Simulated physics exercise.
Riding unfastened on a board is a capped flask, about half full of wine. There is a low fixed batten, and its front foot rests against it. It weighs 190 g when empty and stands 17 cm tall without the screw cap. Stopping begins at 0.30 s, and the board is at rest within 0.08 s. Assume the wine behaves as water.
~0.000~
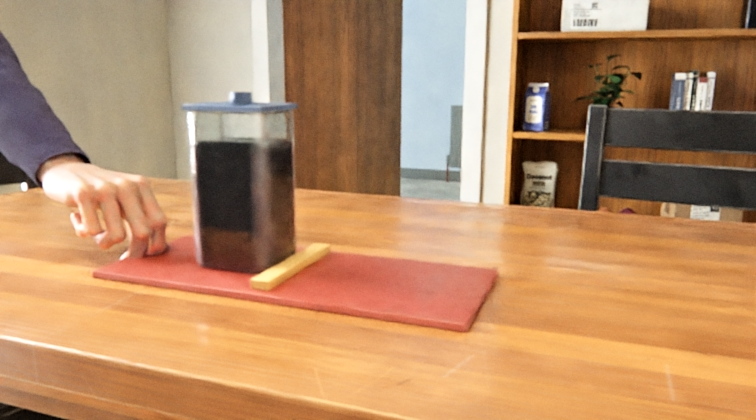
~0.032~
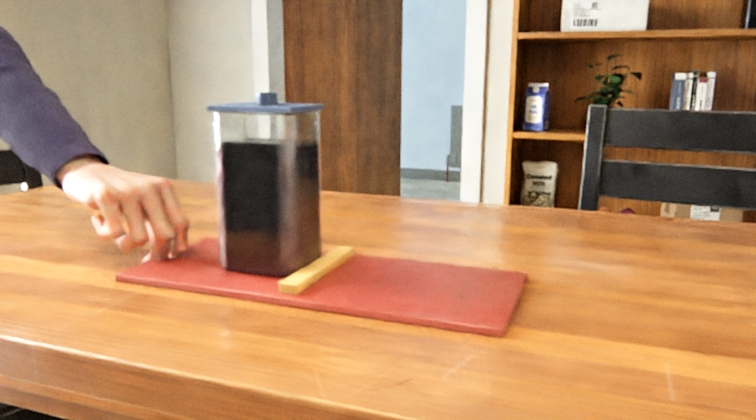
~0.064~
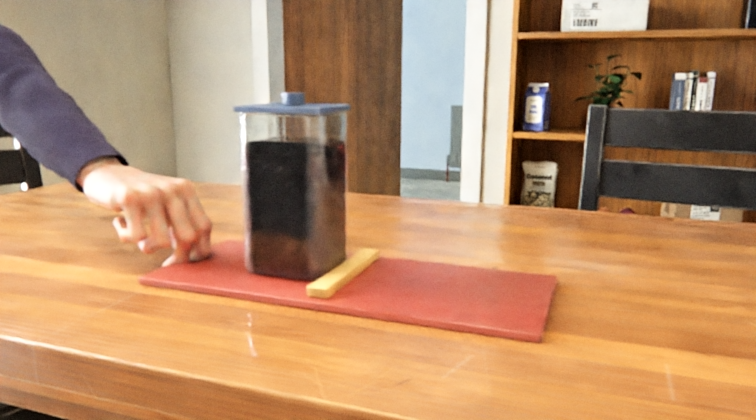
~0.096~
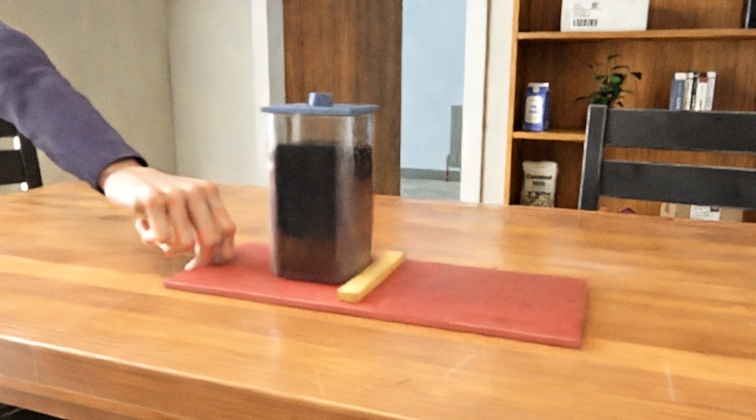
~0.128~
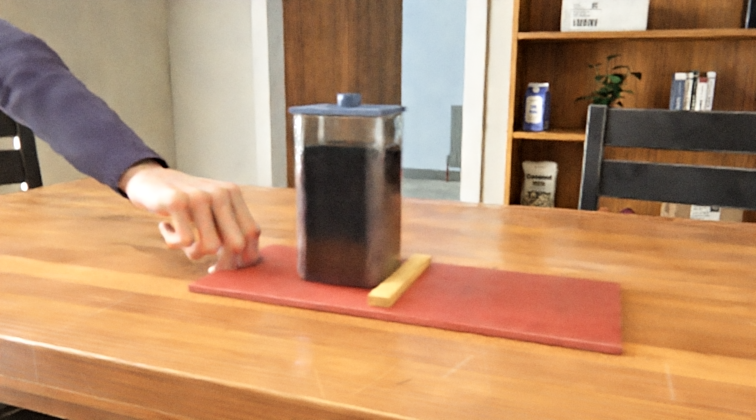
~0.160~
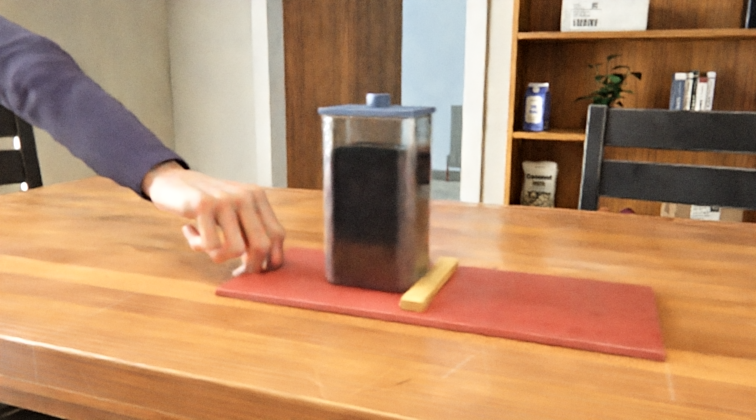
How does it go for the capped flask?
Honestly, it loses its balance.
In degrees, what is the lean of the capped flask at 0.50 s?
Some 30°.
By 0.38 s the board moves at 0.00 m/s; the capped flask leans 9°.
By 0.50 s the capped flask leans 31°.
By 0.66 s the capped flask lies on its side.
By 0.88 s the capped flask lies on its side.
At rest the capped flask lies on its side.
